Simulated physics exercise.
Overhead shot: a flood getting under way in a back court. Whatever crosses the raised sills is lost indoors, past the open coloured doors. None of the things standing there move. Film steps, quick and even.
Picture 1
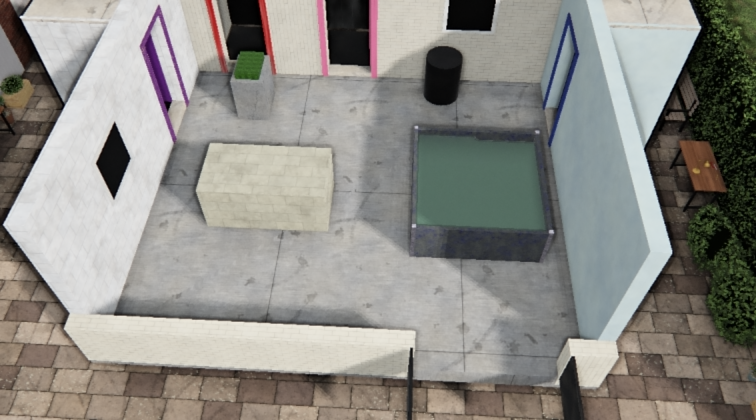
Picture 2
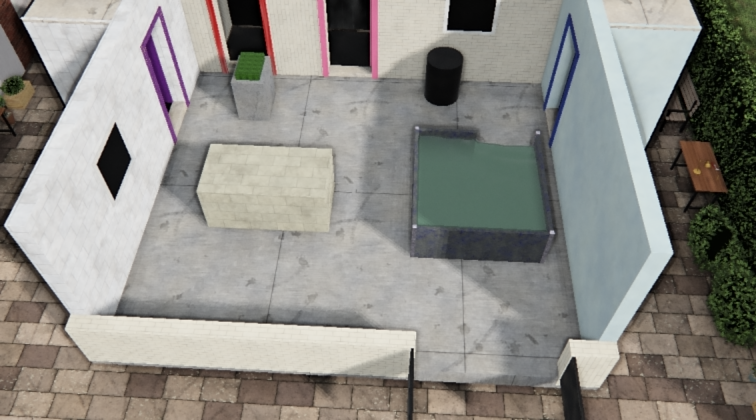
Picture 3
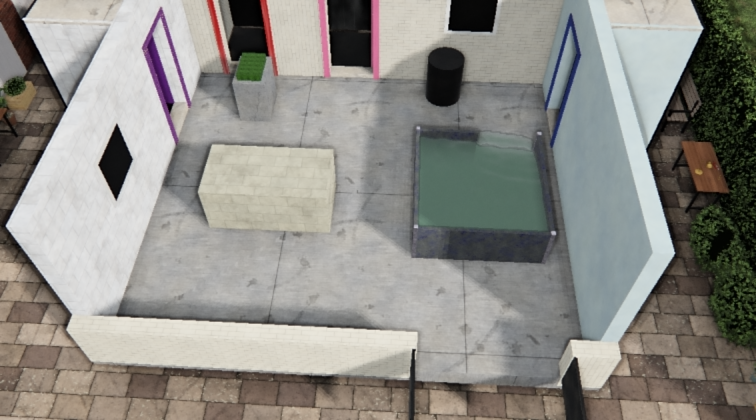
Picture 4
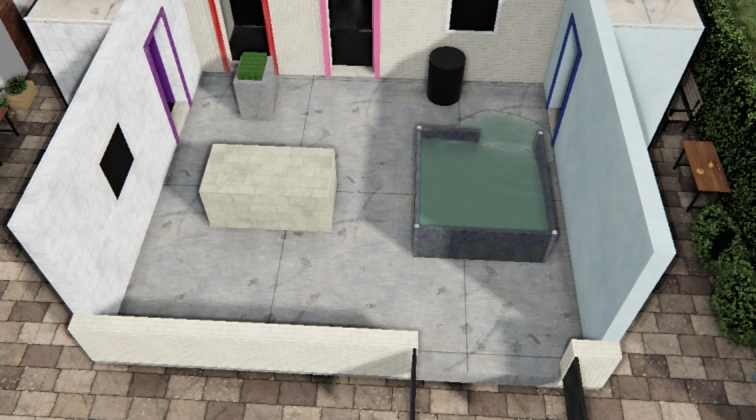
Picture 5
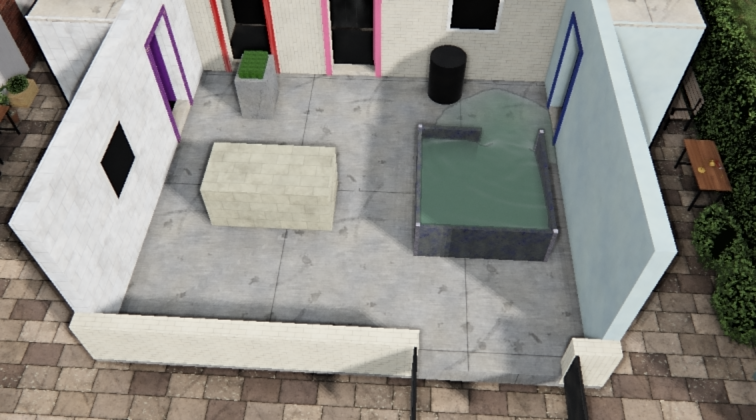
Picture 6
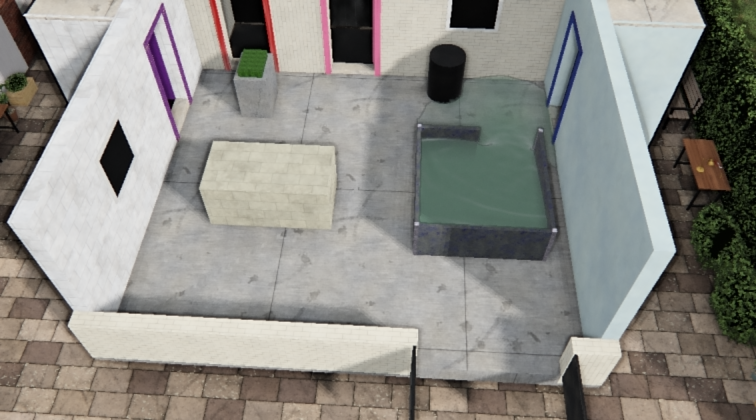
Walled back court seen from above, with greenish water pouring from the far side of a tank and spreading across grey paving.
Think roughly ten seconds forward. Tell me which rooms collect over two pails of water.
Outcome: Red door: Within two buckets. Blue door: Exceeds two buckets. Pink door: Within two buckets. Purple door: Within two buckets.
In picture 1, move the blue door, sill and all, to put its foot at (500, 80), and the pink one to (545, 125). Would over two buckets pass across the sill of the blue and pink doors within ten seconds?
Looking at it, I'd say the blue one breaks the limit and the pink one breaks the limit.
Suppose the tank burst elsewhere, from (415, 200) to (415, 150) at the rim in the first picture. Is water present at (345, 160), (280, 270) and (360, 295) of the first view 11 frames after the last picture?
Point by point: Swamped, swamped and swamped.
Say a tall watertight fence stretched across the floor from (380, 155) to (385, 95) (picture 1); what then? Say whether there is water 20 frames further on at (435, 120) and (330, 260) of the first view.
Taking the points in order, the first is inundated and the second is high and dry.
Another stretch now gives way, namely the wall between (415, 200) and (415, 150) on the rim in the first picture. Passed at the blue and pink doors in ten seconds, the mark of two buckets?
Blue: Under the line; pink: Over the line.
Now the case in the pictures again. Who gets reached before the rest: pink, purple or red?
I'd go with the pink one.
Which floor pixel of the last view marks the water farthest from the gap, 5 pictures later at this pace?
At about (383, 77).
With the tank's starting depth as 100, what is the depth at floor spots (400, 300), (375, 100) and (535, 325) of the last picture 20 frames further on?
Going in order, that's 0, 8 and 0 %.
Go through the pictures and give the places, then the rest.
The first picture shows still water in the water tank at (479, 180).
In the second picture, water pours out on the water tank's far side and has run to a hidden place.
In the third picture, the front is at a hidden place, out from the gap on the water tank's far side.
In the fourth picture, water pours out on the water tank's far side and has run to (487, 113).
In the fifth picture, water pours out on the water tank's far side and has run to (493, 92).
In the sixth picture, the front is at (523, 80), out from the gap on the water tank's far side.
A moment on, water covers 15 % of the floor; the red door not reached, the blue door over two buckets in, the pink door not reached, the purple door not reached.
Next, water covers 20 % of the floor; the red door not reached, the blue door far over two buckets in, the pink door wet at the sill, nothing in, the purple door not reached.
Then, water covers 40 % of the floor; the red door wet at the sill, nothing in, the blue door far over two buckets in, the pink door wet at the sill, nothing in, the purple door not reached.
Later, water covers 60 % of the floor; the red door wet at the sill, nothing in, the blue door far over two buckets in, the pink door wet at the sill, nothing in, the purple door wet at the sill, nothing in.
In the end, water covers 80 % of the floor; the red door under two buckets in, the blue door far over two buckets in, the pink door wet at the sill, nothing in, the purple door wet at the sill, nothing in.
